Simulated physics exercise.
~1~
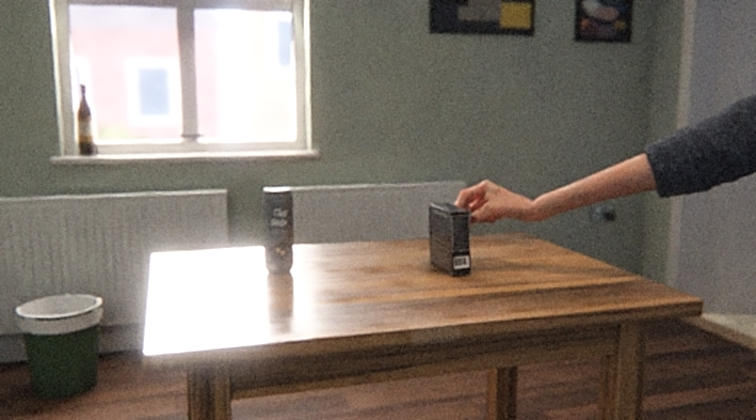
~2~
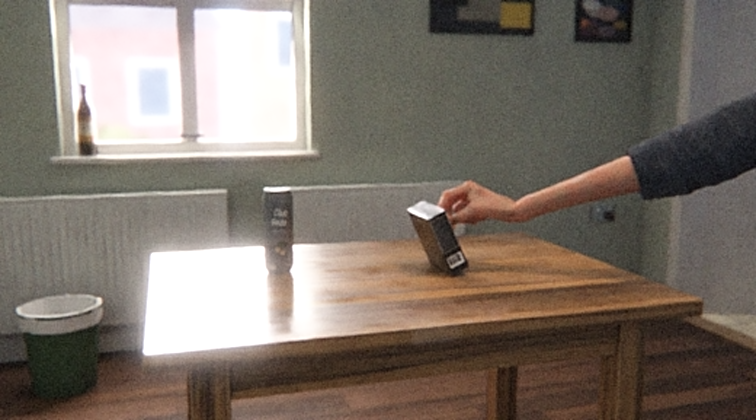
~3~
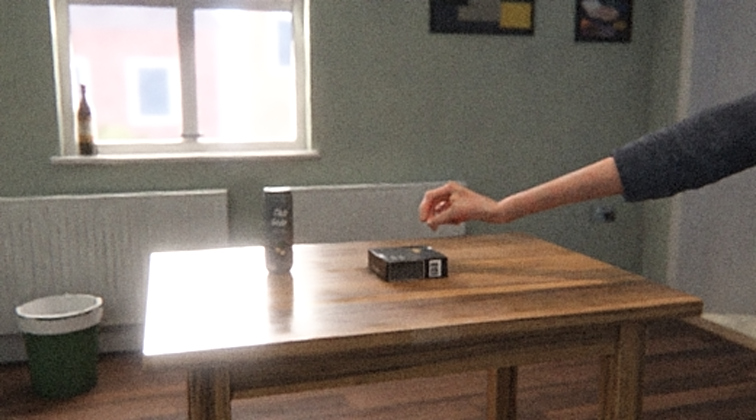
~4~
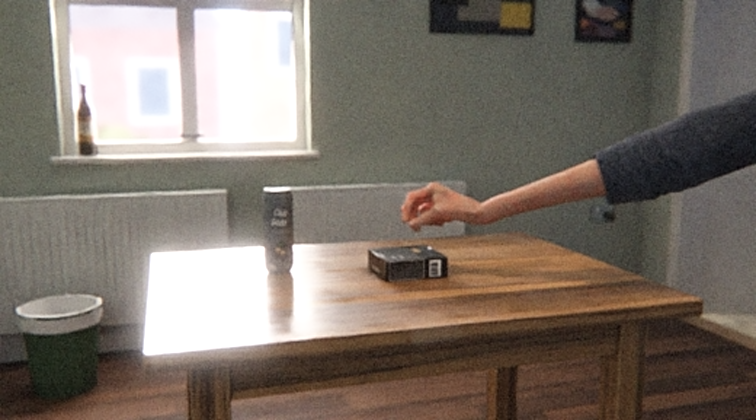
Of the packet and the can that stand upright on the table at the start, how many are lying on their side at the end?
One of them is lying on its side at the end, the black packet, while the grey can is still upright.
